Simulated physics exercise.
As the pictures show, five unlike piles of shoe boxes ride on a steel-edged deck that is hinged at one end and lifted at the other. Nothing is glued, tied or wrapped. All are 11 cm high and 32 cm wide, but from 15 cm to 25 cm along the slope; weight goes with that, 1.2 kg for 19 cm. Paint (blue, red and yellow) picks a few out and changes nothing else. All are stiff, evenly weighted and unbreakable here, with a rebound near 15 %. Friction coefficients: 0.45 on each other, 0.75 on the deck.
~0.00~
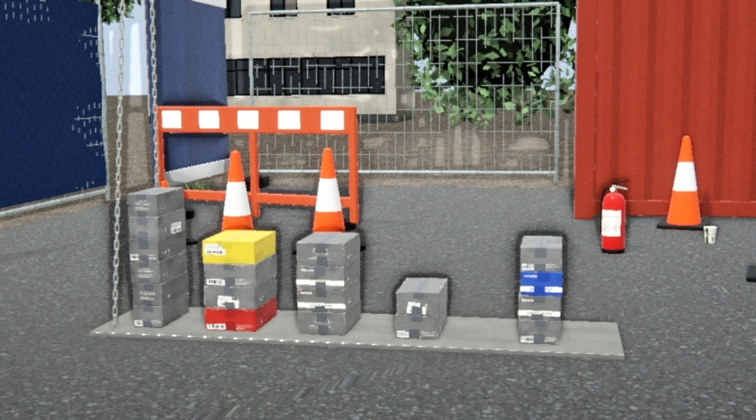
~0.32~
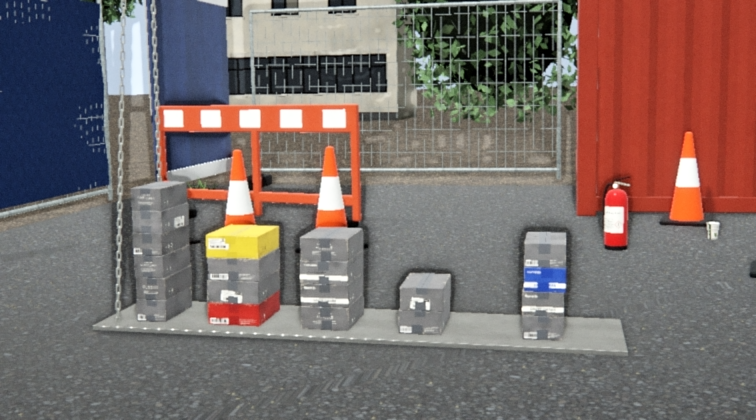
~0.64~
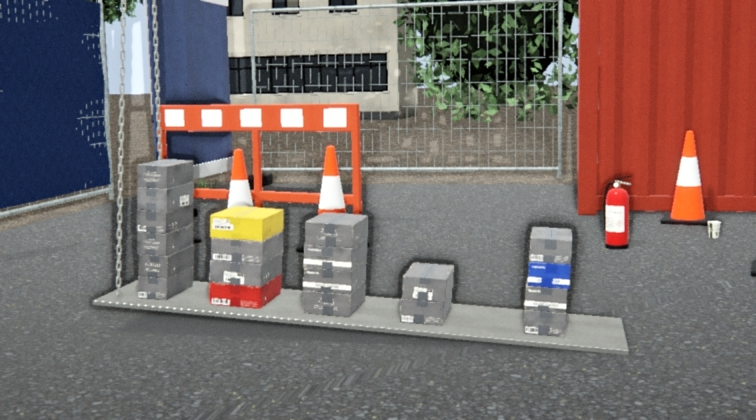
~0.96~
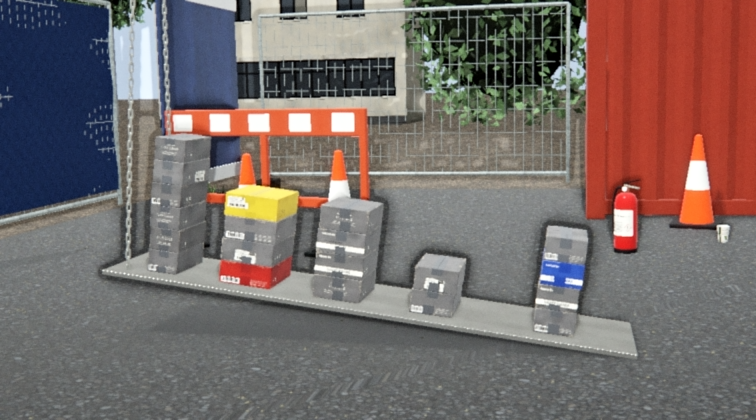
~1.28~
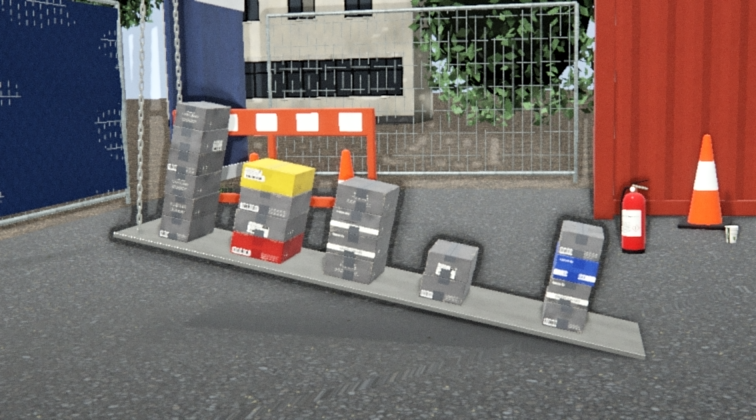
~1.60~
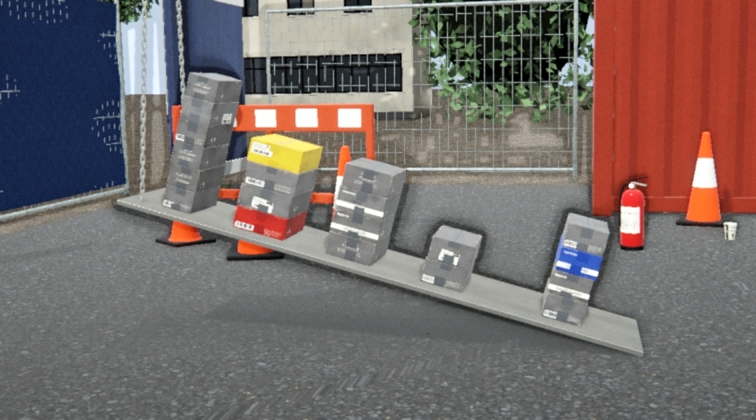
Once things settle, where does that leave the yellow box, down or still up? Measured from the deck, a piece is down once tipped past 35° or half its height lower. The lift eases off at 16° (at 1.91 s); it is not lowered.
The yellow box drops.
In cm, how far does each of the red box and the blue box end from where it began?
About: Red 50, blue 55.
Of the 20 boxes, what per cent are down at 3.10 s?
By then 55 per cent.
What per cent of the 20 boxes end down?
Near 75 per cent.
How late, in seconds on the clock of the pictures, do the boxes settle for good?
At about 4.5 s.
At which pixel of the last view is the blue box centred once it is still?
Around (683, 319).
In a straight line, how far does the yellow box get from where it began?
Some 80 cm.
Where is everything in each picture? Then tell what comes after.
In the first picture (we follow the side turned to the camera; leans and shifts are taken against what carries them), middle of the deck's edge (341, 345) slope 0°; yellow box (228, 253); blue box (541, 284); red box (230, 320); no piece has moved.
Middle of the deck's edge (344, 340) slope 1°; yellow box (232, 247), in the second picture.
Middle of the deck's edge (345, 326) slope 3°; yellow box (236, 228), in the third picture.
Middle of the deck's edge (354, 312) slope 7°; yellow box (251, 207), in the fourth picture.
Middle of the deck's edge (364, 293) slope 12°; yellow box (268, 180), in the fifth picture.
Middle of the deck's edge (366, 274) slope 15°; yellow box (275, 156); blue box (579, 264); red box (260, 223); one has shifted, in the sixth picture.
Around 2.28 s, slope 16°; 4 of the 20 boxes down; yellow box displaced 12 cm.
Around 3.10 s, slope 16°; 11 of the 20 boxes down; yellow box tipped 6°, 11 cm lower.
Finally (4.6 s), slope 16°; 15 of the 20 boxes down; yellow box tipped 26°, 14 cm lower; blue box on its side; red box displaced 11 mm. Seen by the last camera, middles, yellow box near (421, 217), blue box near (683, 319).
